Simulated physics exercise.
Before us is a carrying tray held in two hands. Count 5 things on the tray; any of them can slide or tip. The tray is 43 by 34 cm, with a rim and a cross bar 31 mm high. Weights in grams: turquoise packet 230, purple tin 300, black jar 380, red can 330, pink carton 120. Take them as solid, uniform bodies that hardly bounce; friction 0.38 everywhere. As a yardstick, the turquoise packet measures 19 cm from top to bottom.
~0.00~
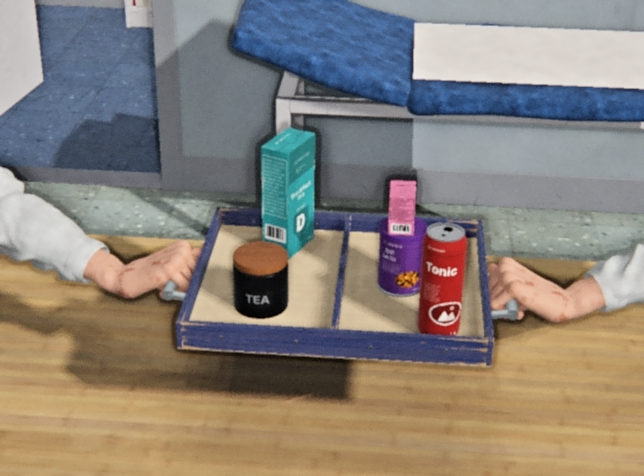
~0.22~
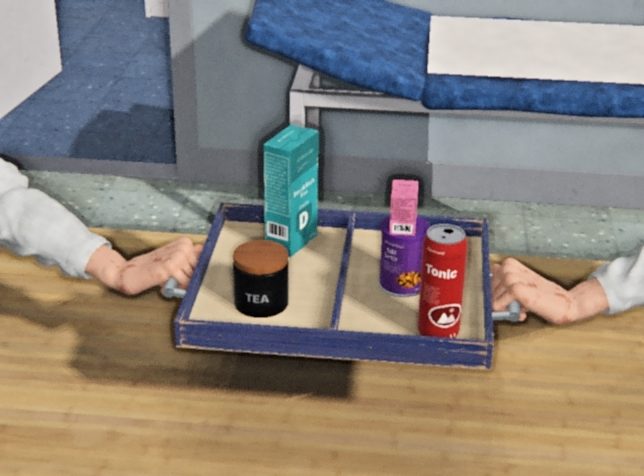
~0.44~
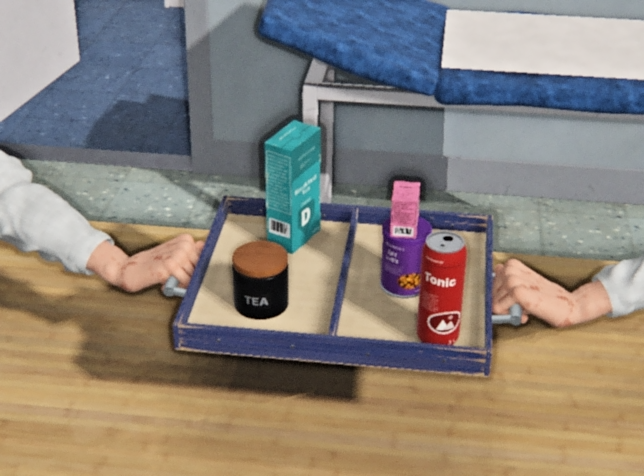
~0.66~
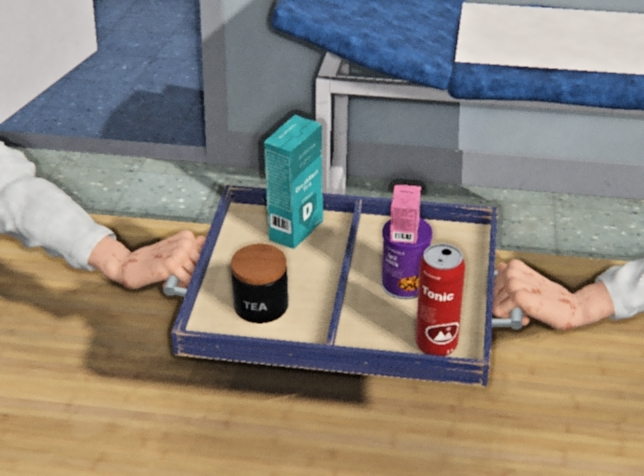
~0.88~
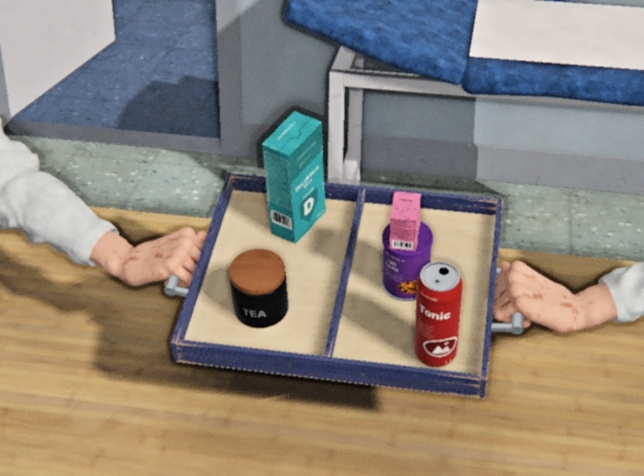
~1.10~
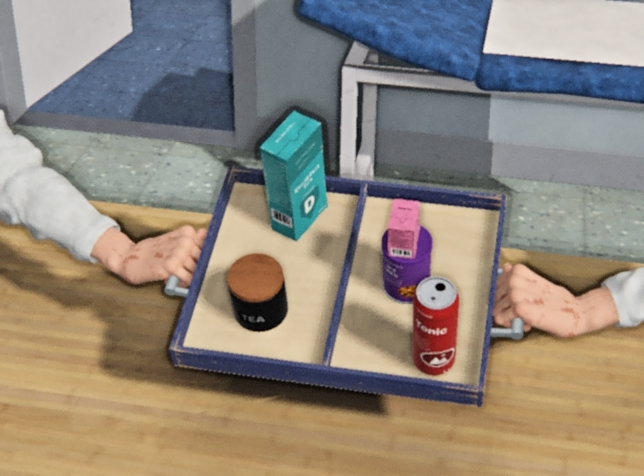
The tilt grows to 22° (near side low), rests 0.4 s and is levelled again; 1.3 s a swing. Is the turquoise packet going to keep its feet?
The turquoise packet keeps standing.
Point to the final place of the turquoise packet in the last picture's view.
Around (280, 237).
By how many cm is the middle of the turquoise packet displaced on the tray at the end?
Some 16 cm.
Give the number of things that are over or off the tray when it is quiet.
In all, 2.
By 1.60 s, tilt 22°, near edge down; red can now off the tray; turquoise packet 3 cm from its spot near (291, 193); pink carton 3 cm from its spot.
By 2.00 s, tilt 21°, near edge down; turquoise packet 10 cm from its spot near (282, 229); pink carton rocked 46° off its seat; black jar 6 cm from its spot.
By 2.20 s, tilt 18°, near edge down; pink carton now off the tray; turquoise packet 14 cm from its spot near (277, 249); purple tin 7 cm from its spot.
By 2.60 s, tilt 7°, near edge down; turquoise packet 16 cm from its spot near (278, 244); purple tin 7 cm from its spot; black jar 6 cm from its spot.
When it is over (3.6 s), off the tray and tipped over, red can and pink carton; not toppled but over 5 cm from the start, turquoise packet, purple tin and black jar. In the last view, turquoise packet near (280, 237).
